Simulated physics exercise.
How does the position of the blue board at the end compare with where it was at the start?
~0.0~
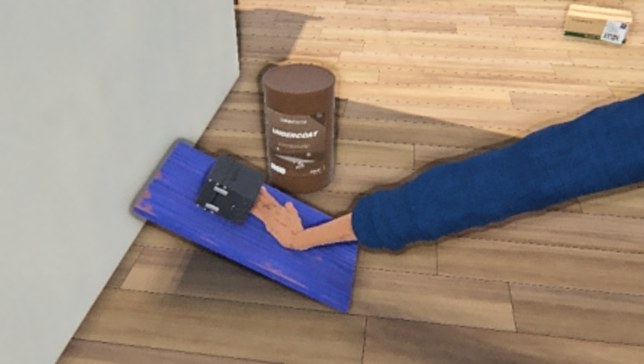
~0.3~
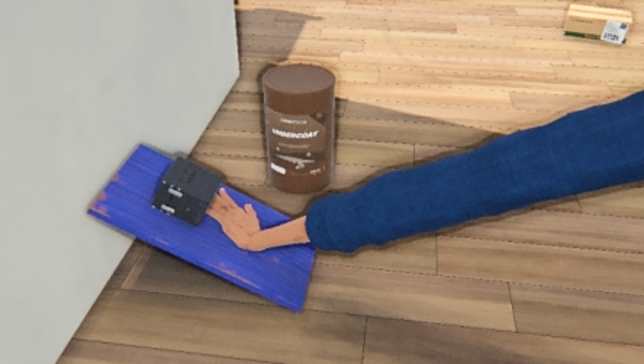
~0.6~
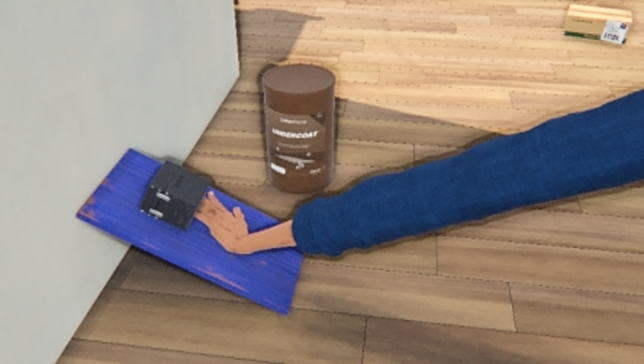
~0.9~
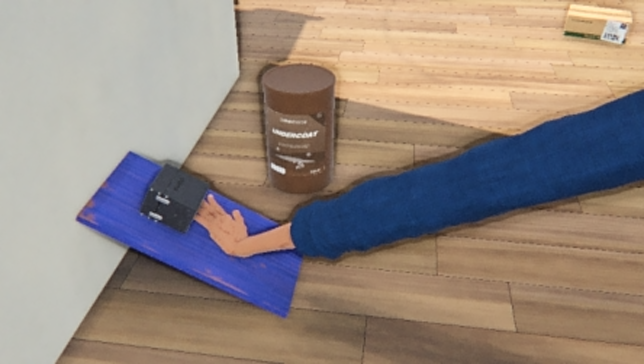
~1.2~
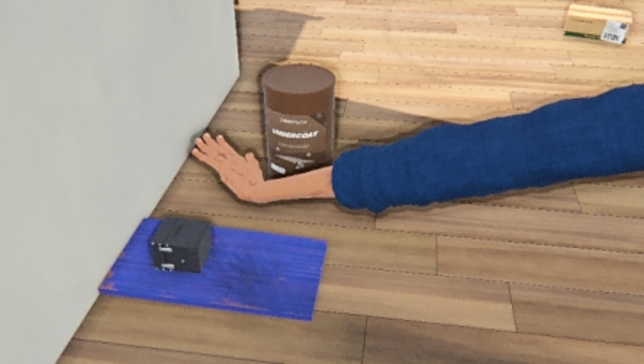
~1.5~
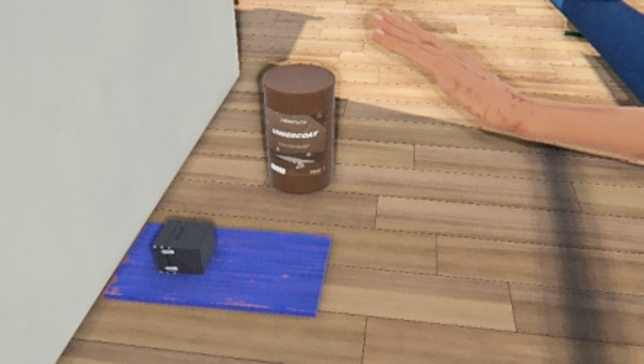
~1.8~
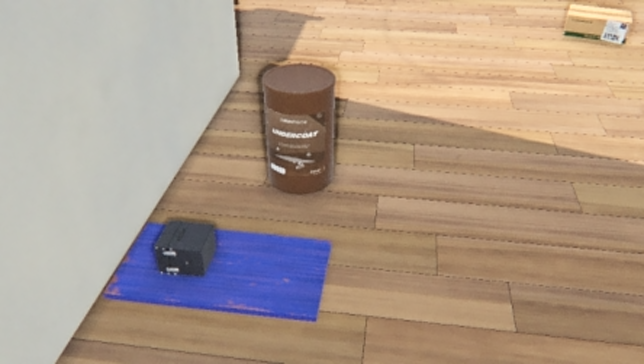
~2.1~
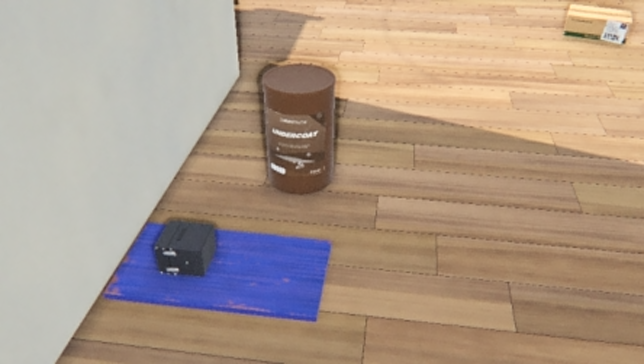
The blue board ends up lower in the view and a little further left than where it was at the start.
Blue board carrying a dark block being pushed left against a bare wall by a hand, then slipping down once released.
